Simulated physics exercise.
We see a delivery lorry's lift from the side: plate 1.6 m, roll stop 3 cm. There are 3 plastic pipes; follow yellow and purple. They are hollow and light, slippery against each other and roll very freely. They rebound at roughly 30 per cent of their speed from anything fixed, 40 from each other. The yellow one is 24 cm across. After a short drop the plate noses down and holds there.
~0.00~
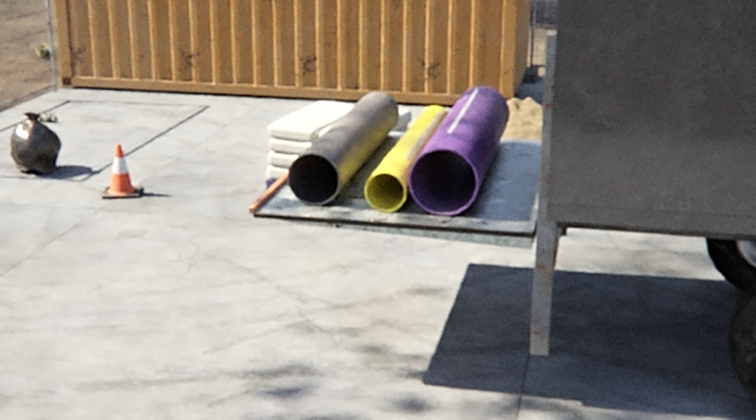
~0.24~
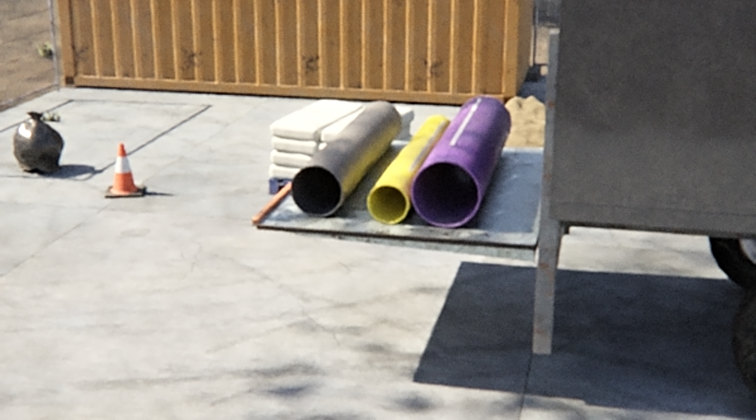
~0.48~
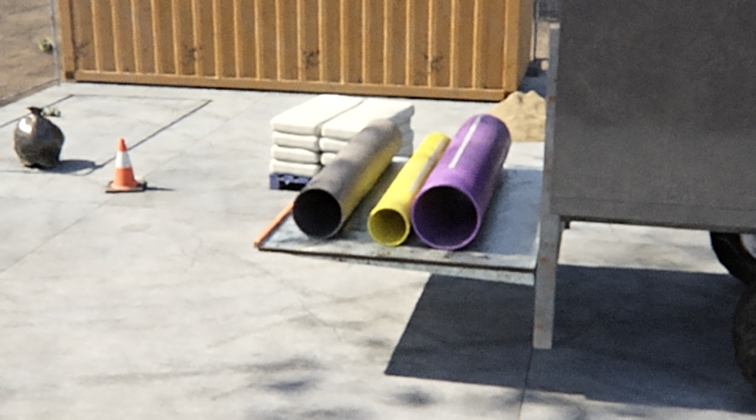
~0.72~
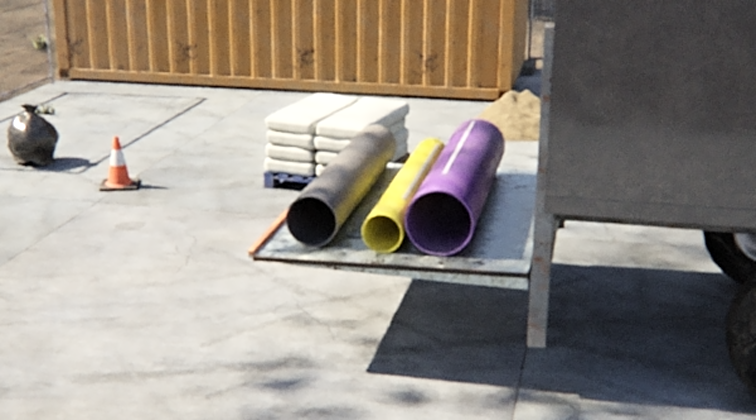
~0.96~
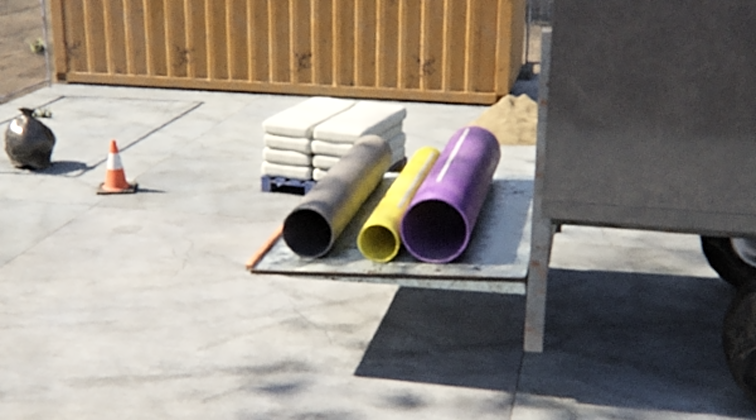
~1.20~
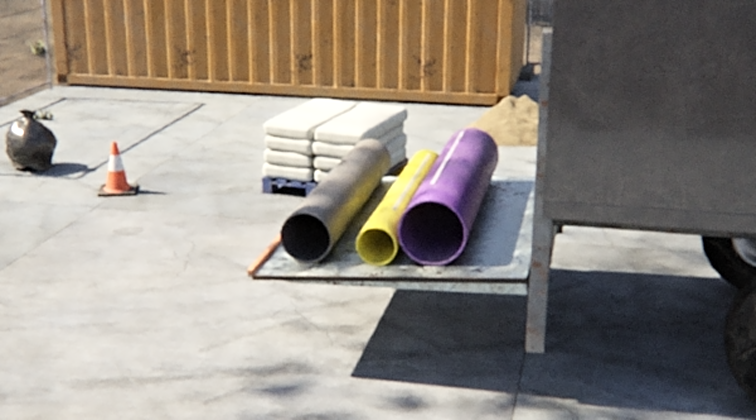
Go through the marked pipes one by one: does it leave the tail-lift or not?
The yellow pipe remains on the lift, the purple is held back.
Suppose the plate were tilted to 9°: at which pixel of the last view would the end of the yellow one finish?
Around (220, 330).
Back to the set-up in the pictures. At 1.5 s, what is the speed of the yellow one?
About 0.2 m/s.
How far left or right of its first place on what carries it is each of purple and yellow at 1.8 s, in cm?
Purple 15 left, yellow 15 left.
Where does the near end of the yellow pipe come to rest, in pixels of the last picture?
Near (319, 246).
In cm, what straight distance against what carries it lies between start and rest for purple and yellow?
Moved: Purple 40, yellow 35.
Then, 1.5 s in, yellow is on the plate, 65 cm from the stop, rolling left; purple is on the plate, 100 cm from the stop, rolling left; 0 over the stop so far.
Then, 1.8 s in, yellow is on the plate, 60 cm from the stop, rolling left; purple is on the plate, 90 cm from the stop, rolling left; 0 over the stop so far.
Then, 2.2 s in, yellow is on the plate, 45 cm from the stop, rolling left; purple is on the plate, 75 cm from the stop, rolling left; 0 over the stop so far.
In the end (2.6 s), yellow is on the plate, 35 cm from the stop; purple is on the plate, 70 cm from the stop; 0 over the stop so far.
